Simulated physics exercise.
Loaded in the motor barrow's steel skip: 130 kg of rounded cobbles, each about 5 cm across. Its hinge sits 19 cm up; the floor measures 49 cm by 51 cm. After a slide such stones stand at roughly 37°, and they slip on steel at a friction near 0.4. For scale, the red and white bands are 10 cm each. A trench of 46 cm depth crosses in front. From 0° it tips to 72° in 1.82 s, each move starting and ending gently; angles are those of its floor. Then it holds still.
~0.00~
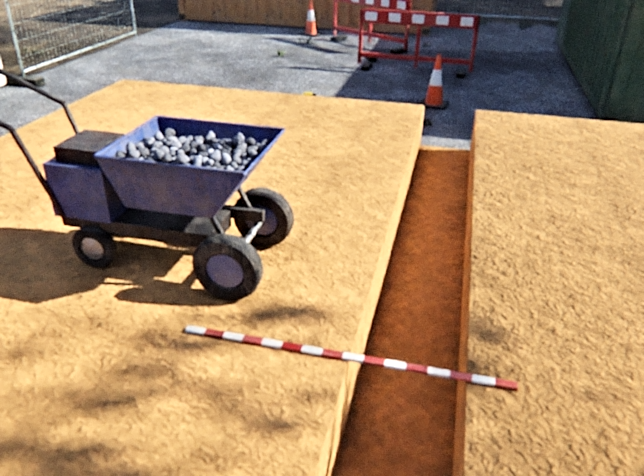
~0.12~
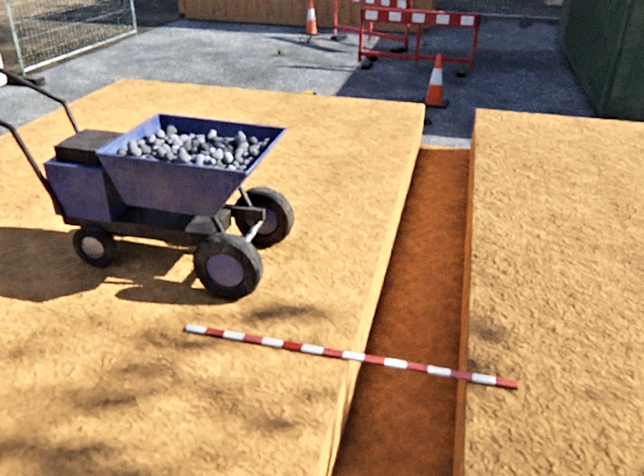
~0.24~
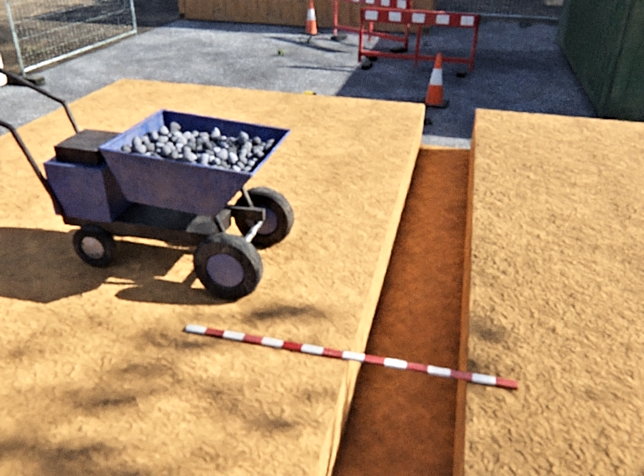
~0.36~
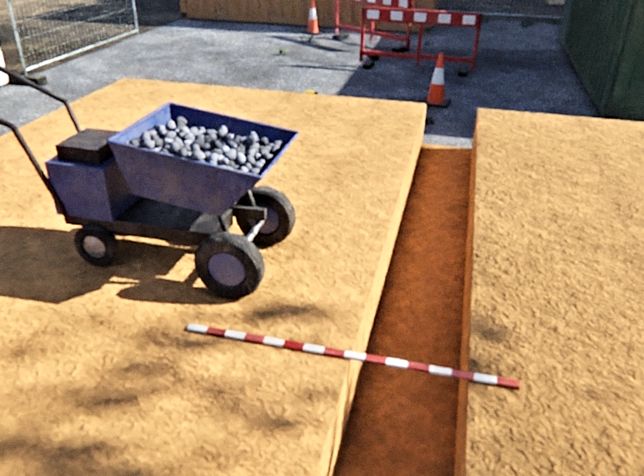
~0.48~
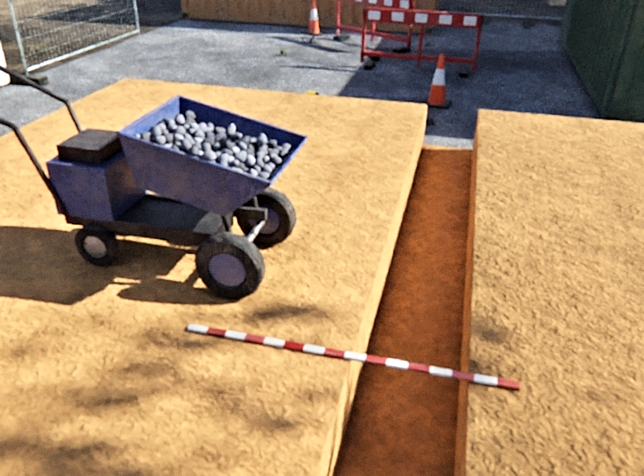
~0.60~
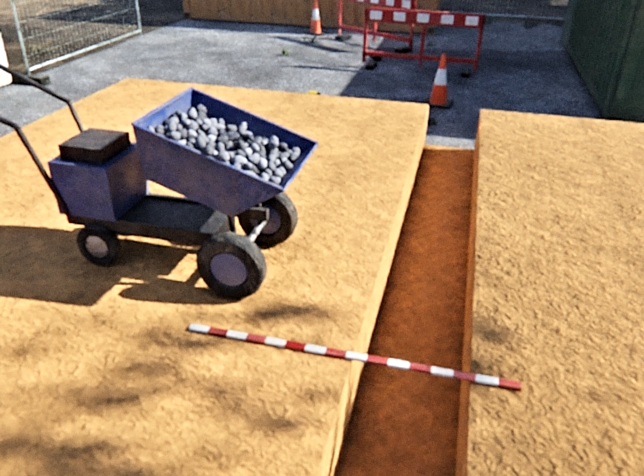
A blue skip full of grey stones on a small motor barrow tilted gradually forward to the right, its back end rising, while the wheels stayed put on sandy ground beside a trench.
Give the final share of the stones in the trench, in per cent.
Close to 94 in a hundred.
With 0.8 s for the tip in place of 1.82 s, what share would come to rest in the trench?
In that case some 95 per cent.
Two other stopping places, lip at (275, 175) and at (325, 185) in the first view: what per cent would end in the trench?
About 100 and 90 per cent.
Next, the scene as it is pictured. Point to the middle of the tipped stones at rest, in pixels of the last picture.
Around (412, 348).
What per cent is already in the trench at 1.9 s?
Some 40 per cent.
After 1.4 s the floor is at 61°; 98 % in the skip, 2 % short of the trench; the foremost stones are at (364, 250).
After 1.9 s the floor is at 72°; 48 % in the skip, 10 % short of the trench, 42 % in the trench; the foremost stones are at (457, 374).
After 2.3 s the floor is at 72°; 22 % in the skip, 10 % short of the trench, 68 % in the trench; the foremost stones are at (460, 350).
After 4.2 s the floor is at 72°; 0 % in the skip, 6 % short of the trench, 94 % in the trench; the foremost stones are at (460, 348).
